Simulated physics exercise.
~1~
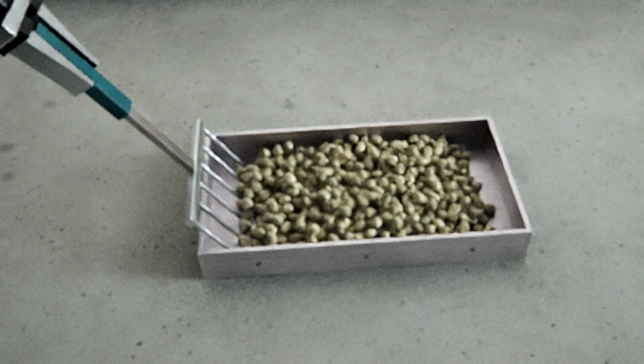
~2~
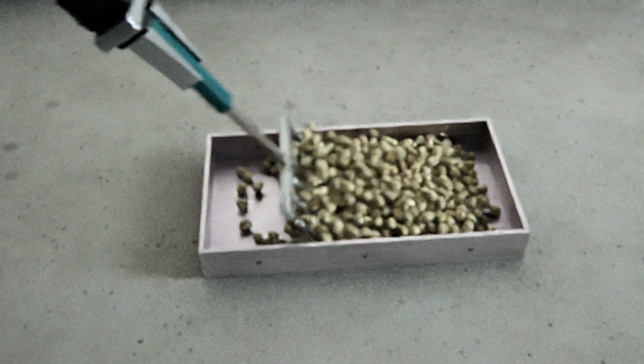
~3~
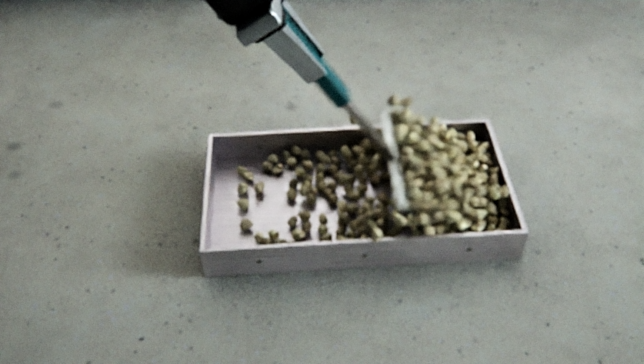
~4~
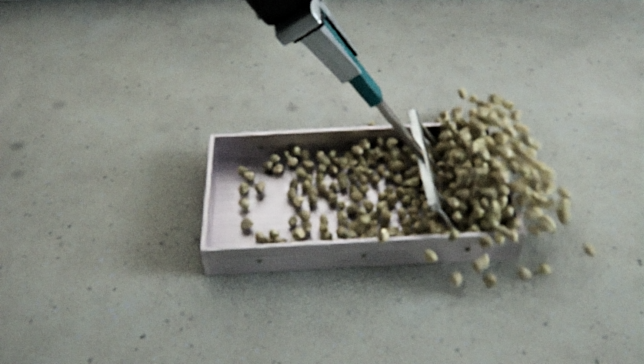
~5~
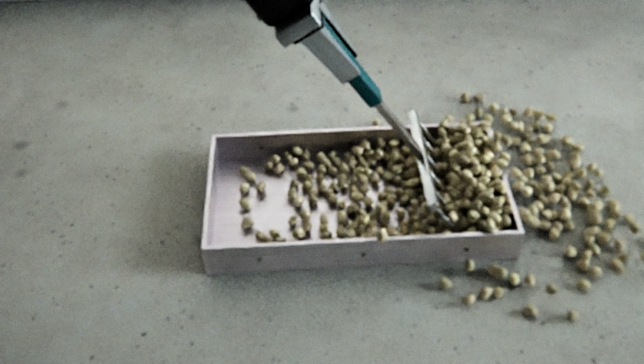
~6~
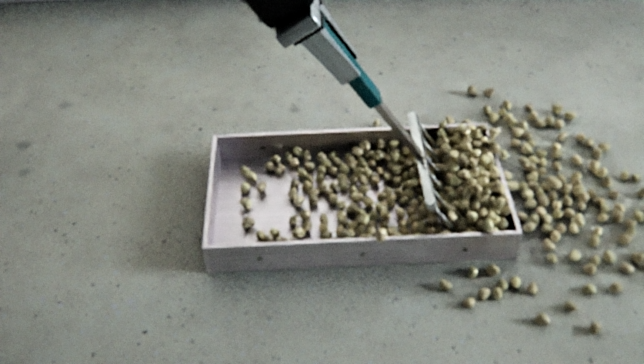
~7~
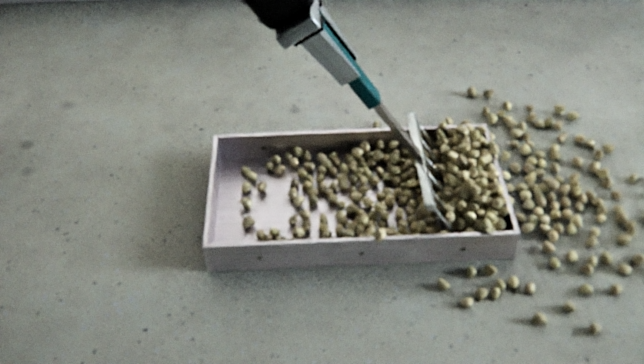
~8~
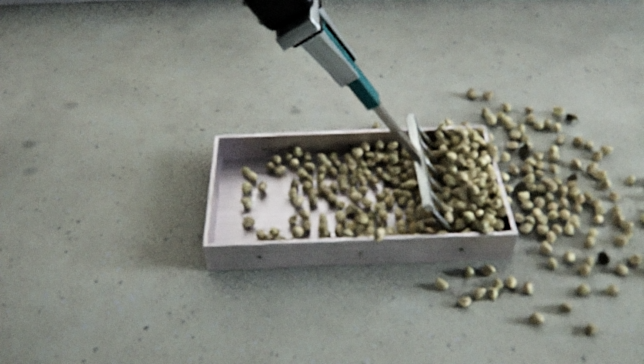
A rake held by a robot arm sweeps rightward through a shallow trough of dried beans, piling them against the right end until many spill over onto the grey surface. The rake then stops inside the trough, with beans heaped beside it and others scattered outside.
